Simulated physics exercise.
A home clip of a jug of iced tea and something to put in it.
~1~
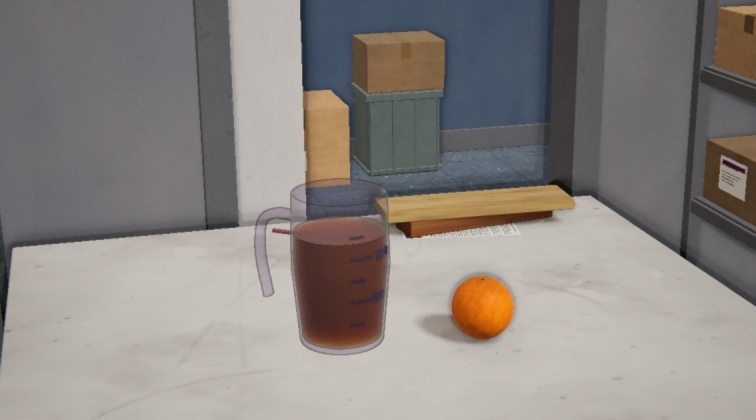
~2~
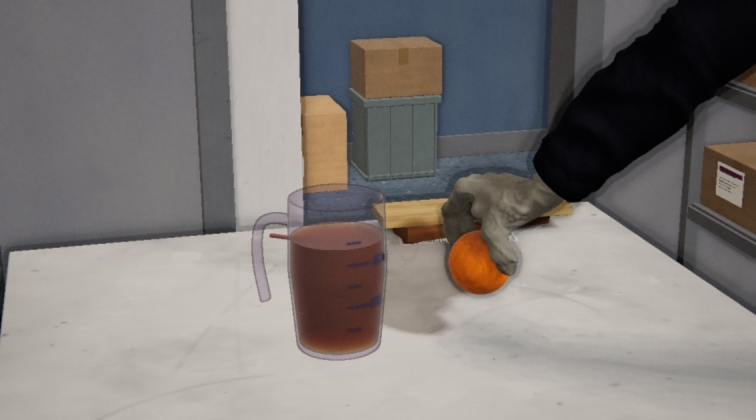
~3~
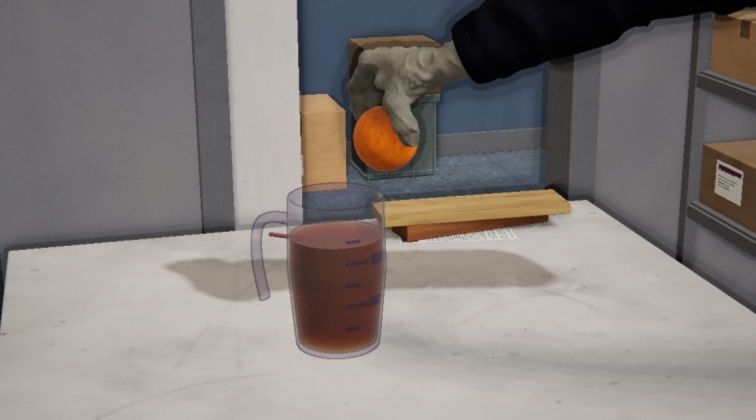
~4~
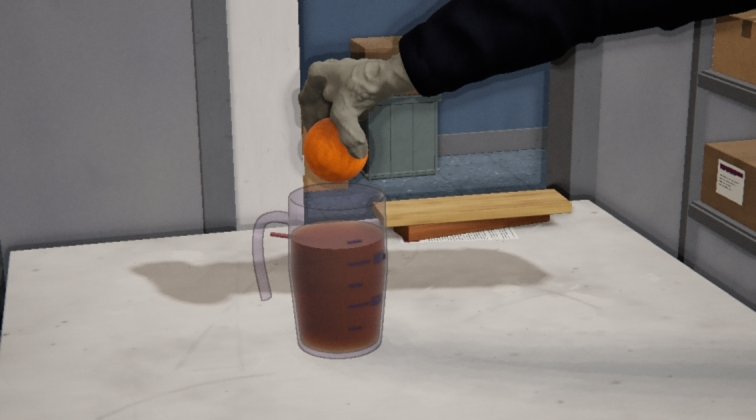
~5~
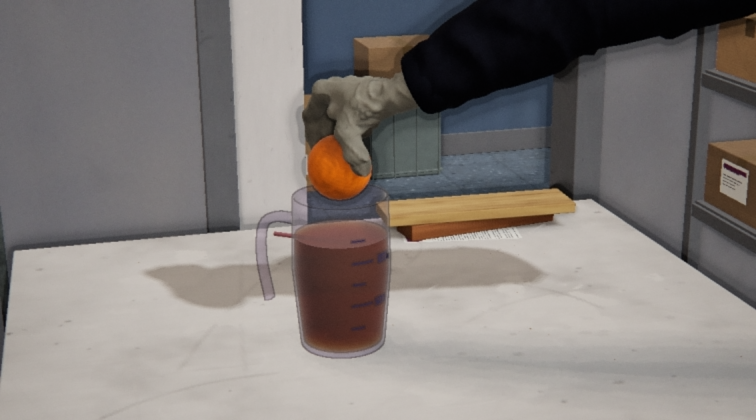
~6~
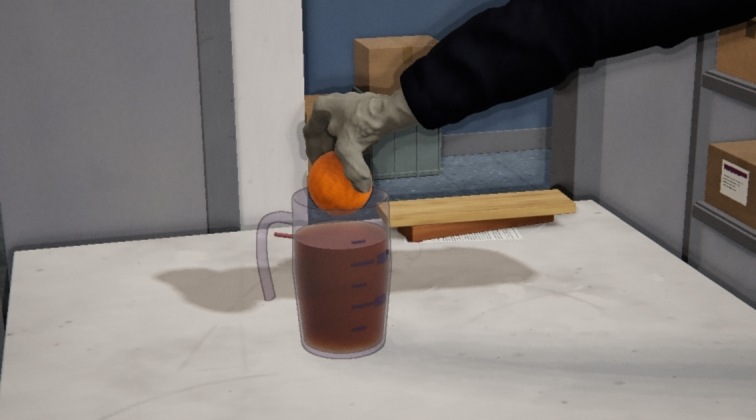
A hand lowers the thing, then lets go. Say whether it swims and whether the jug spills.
In the end it remains up, and the jug contains it all.
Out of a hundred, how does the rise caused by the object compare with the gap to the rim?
That's roughly 50 percent.
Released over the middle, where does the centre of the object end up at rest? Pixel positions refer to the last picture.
Approximately (341, 235).
A moment on, the orange enters the iced tea; the jug is about three quarters full.
Further on, the orange comes up again; the jug is nearly full.
When it is over, the orange is afloat; the jug is nearly full; none went over.
